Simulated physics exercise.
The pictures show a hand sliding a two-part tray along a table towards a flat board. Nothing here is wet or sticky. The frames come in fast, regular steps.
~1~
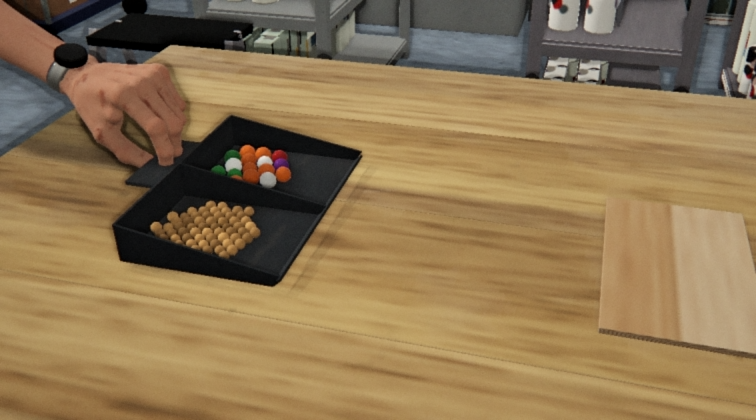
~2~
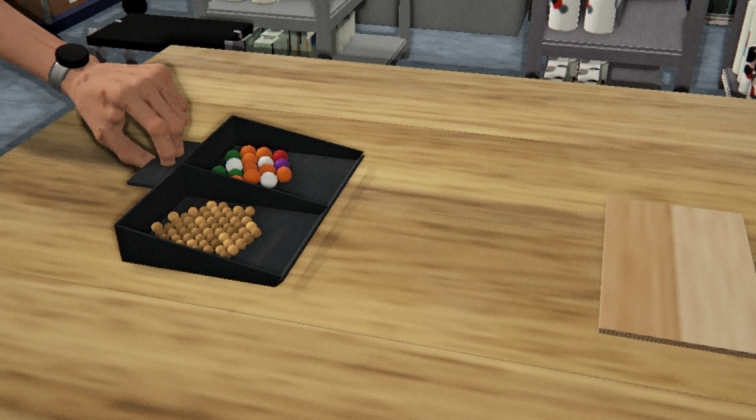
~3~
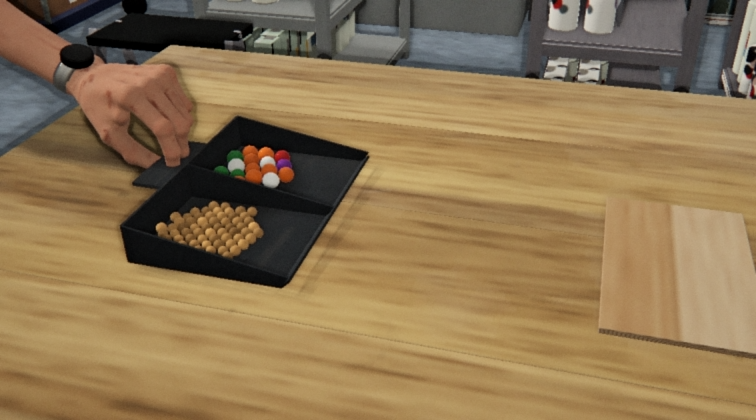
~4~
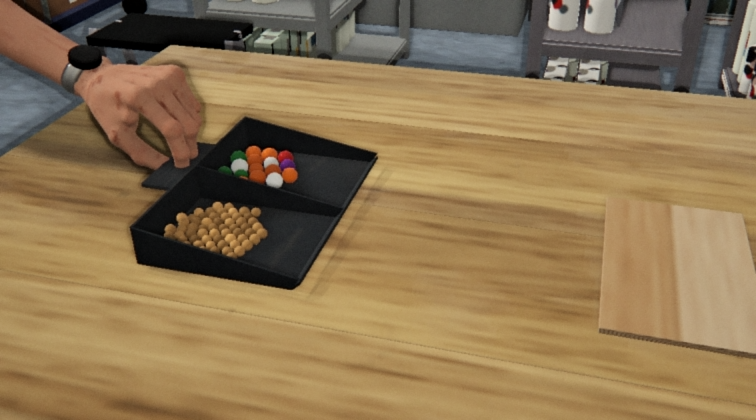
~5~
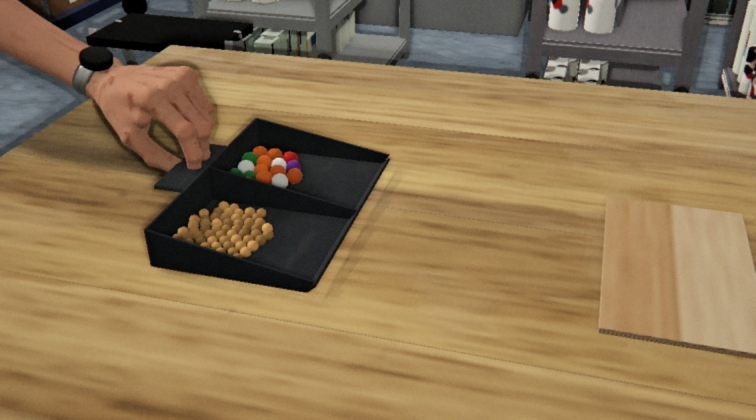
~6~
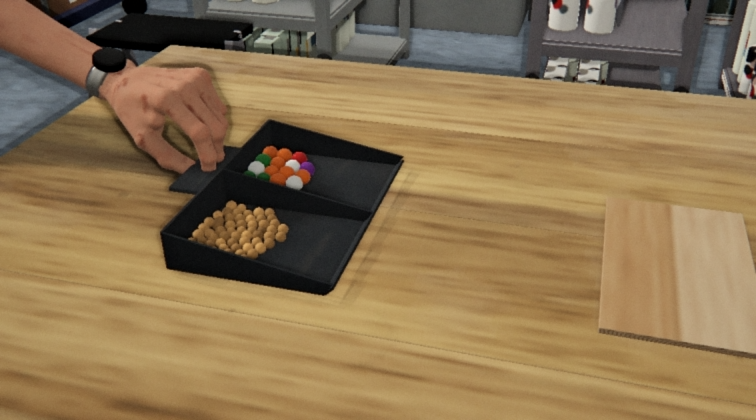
On a wooden tabletop, a hand slowly sliding a black two-part tray of wooden beads and colourful balls rightwards.
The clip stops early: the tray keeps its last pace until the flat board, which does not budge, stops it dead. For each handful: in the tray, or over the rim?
Here the front handful keeps within its part, and the back handful keeps within its part.
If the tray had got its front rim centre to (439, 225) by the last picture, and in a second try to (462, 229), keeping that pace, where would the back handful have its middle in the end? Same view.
First near (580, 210), then near (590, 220).
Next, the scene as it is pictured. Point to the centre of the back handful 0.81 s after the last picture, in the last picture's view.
Near (503, 203).
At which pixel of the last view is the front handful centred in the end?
At about (558, 285).
Then, 0.36 s later than the last frame, tray still sliding, front rim near (481, 231); front handful all inside; back handful all inside.
Then, 0.81 s later than the last frame, tray stopped at the flat board; front handful all inside; back handful all inside.
Then, 1.02 s later than the last frame, tray stopped at the flat board; front handful all inside, moved towards the front rim; back handful all inside, moved towards the front rim.
When it is over, tray stopped at the flat board; front handful all inside, moved towards the front rim; back handful all inside, moved towards the front rim.
